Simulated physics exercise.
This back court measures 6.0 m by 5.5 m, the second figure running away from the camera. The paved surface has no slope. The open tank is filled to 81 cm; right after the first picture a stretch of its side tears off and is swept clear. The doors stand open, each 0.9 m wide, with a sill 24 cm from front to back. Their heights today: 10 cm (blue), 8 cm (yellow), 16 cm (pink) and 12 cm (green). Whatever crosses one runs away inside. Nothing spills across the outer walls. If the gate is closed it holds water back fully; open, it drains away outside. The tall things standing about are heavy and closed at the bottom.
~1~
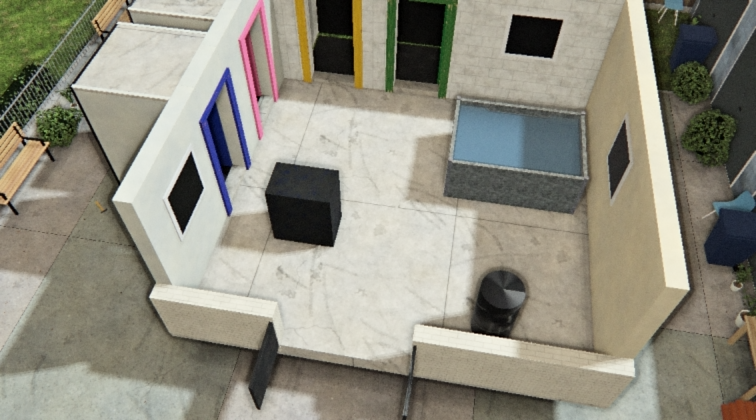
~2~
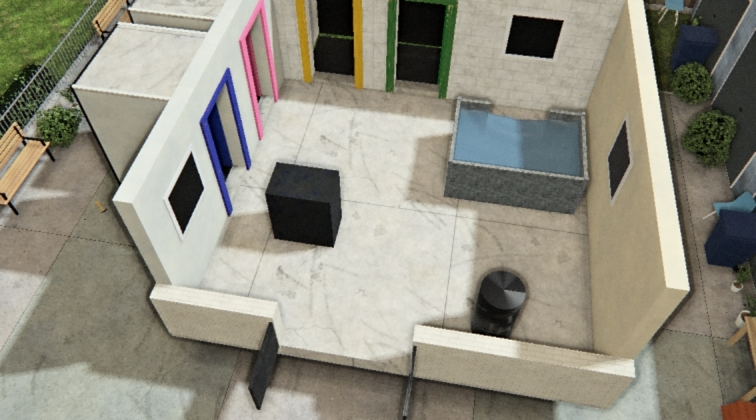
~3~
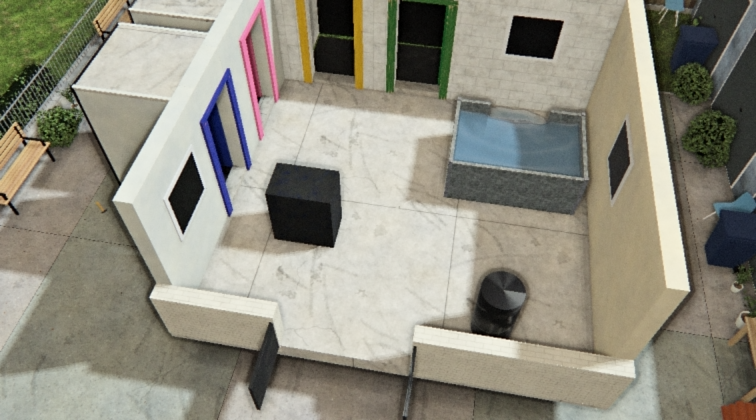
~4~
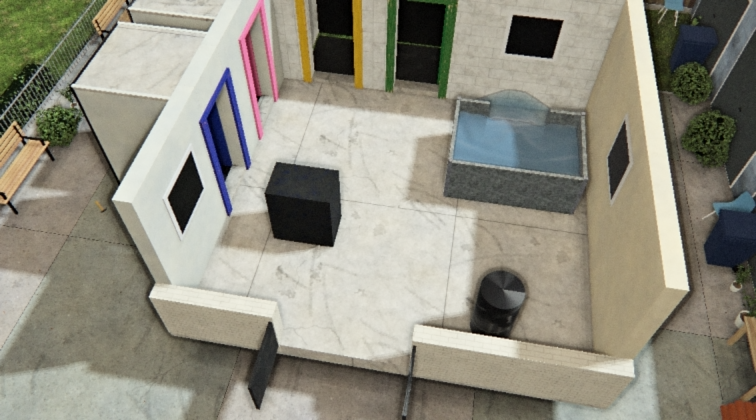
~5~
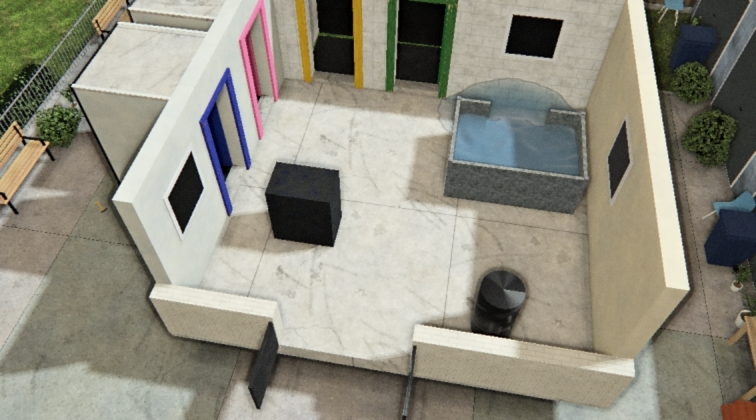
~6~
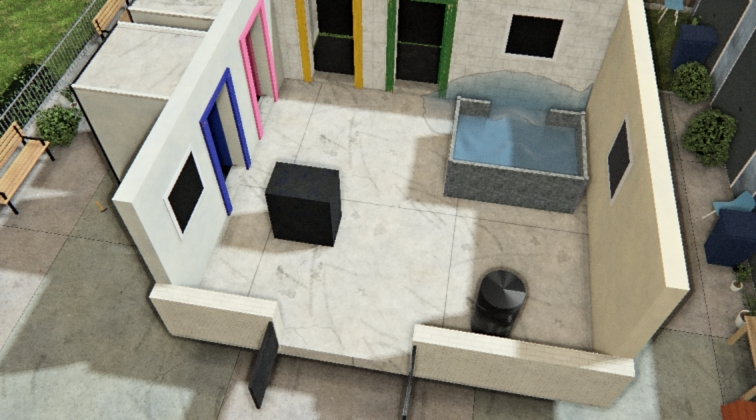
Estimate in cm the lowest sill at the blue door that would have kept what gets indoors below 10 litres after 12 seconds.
About 8.5 cm.
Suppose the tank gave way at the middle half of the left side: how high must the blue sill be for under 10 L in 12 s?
Some 24 cm.
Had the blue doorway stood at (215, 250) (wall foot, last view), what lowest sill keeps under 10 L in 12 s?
Roughly 9.0 cm.
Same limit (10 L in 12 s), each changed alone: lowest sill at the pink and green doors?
Roughly 19 cm at pink and 8.5 cm at green.
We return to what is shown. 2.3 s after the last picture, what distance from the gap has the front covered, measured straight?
About 5.6 m.
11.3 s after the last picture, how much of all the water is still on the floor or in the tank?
Some 90 per cent remains.
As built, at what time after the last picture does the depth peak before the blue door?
Around 3.0 s.
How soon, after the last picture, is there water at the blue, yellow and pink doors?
Blue 1.8 s, yellow 0.6 s, pink 1.1 s.
Then, 0.7 s after the last picture water covers 20 % of the floor, deepest (62 cm) near (571, 116); it has not reached the blue door.
Then, 2.3 s after the last picture water covers 55 % of the floor, deepest (34 cm) near (506, 108); 11 cm at the blue door, 0 litres in over its 10 cm sill.
Then, 11.3 s after the last picture water covers 100 % of the floor, deepest (12 cm) near (284, 80); 7 cm at the blue door, 2 litres in over its 10 cm sill.
At the blue door as built, the water peaked near 12 cm, 3.1 s after the last picture.
With a sill of 7.5 cm, 16 litres would have come in within the 12 s; with 10 cm, 2 litres. So under 10 litres takes about 8.5 cm.
